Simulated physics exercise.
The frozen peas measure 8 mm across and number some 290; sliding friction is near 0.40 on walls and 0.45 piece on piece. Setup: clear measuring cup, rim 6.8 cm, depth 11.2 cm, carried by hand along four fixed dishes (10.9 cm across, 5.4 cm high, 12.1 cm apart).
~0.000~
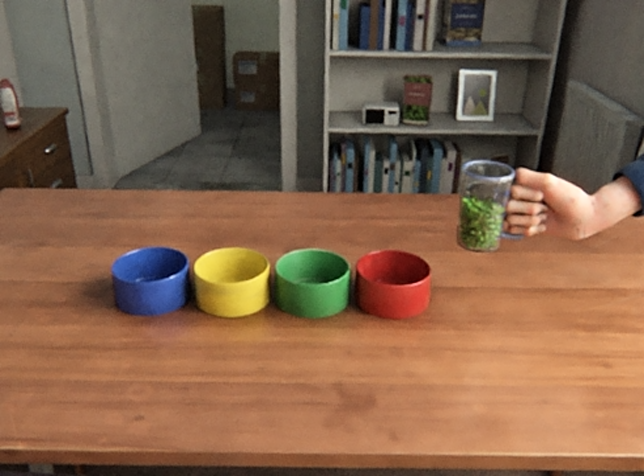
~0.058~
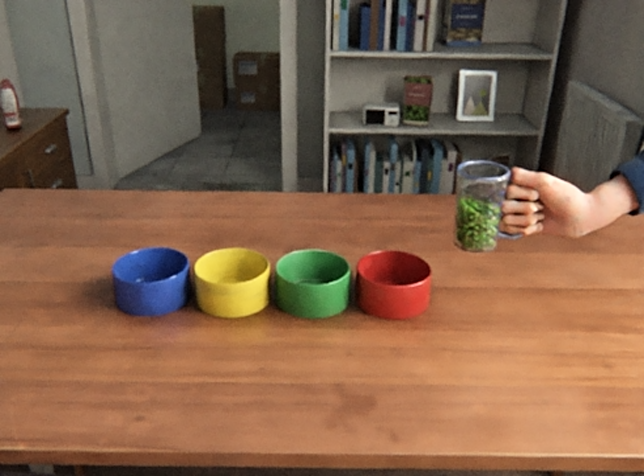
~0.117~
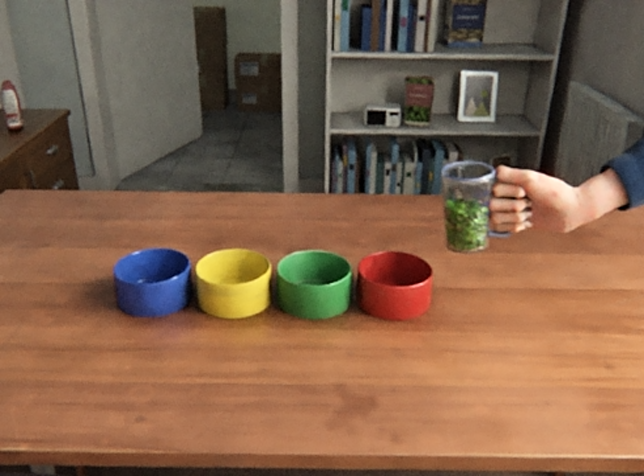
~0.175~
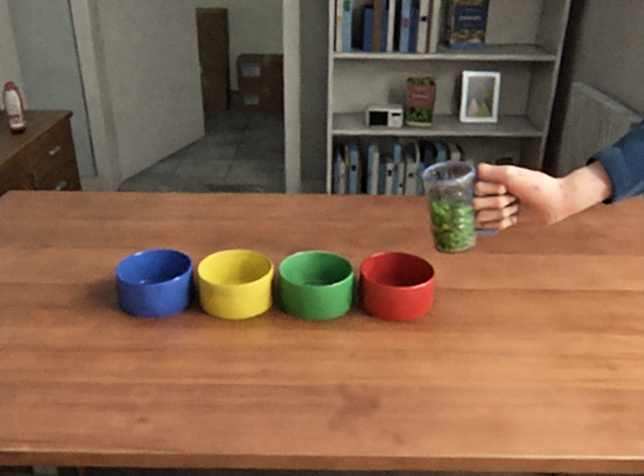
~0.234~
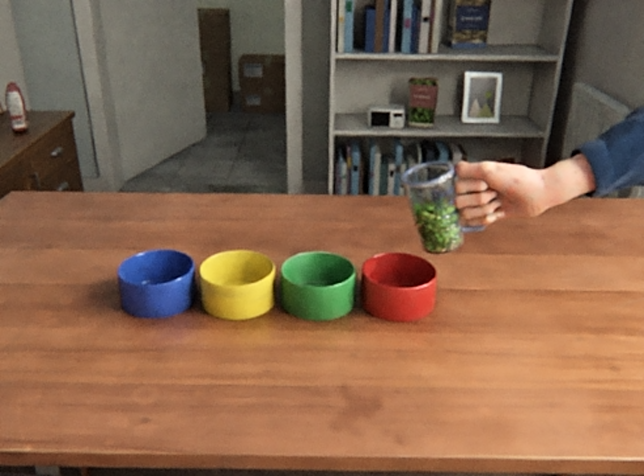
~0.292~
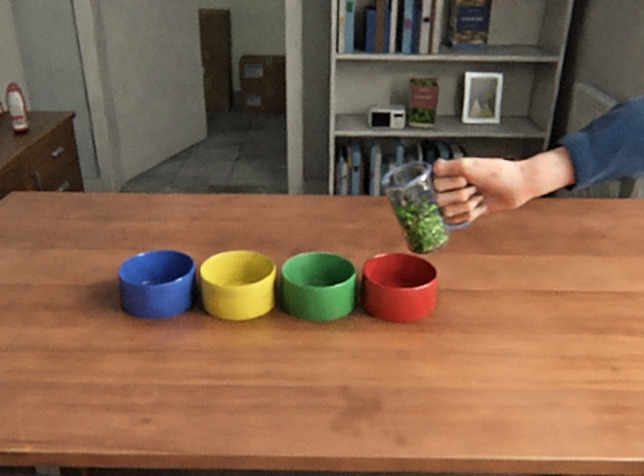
We see a hand holding a clear measuring cup of green peas at the right of a wooden table, moving it left while gradually tilting it, beside a row of blue, yellow, green and red dishes.
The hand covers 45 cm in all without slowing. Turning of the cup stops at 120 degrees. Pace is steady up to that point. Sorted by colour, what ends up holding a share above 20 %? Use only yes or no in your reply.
Red: No; blue: Yes; green: No; yellow: No; counter: Yes.
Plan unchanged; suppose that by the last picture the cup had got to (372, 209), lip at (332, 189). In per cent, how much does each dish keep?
The red dish keeps 0, the blue dish 70, the green dish 0 and the yellow dish 0.
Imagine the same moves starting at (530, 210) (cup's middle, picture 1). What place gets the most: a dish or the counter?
The biggest share goes to blue.
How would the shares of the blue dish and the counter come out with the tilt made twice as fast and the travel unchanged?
I'd expect blue to end at 70 and the counter at 10.
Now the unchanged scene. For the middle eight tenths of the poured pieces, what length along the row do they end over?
I'd estimate close to 22 cm.
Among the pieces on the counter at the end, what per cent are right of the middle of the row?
About 0 %.
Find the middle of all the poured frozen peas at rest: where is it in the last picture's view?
Somewhere near (144, 292) in the last picture.
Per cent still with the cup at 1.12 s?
Roughly 100 percent.
Then, at 0.79 s, tilt 69 degrees; cup holds 100 %.
After 1.12 s, tilt 100 degrees; cup holds 100 %.
After 1.55 s, tilt 120 degrees; cup holds 10 %, blue 60 %.
By 2.4 s all is still; red 0 %, blue 70 %, green 0 %, yellow 0 %, counter 30 %.
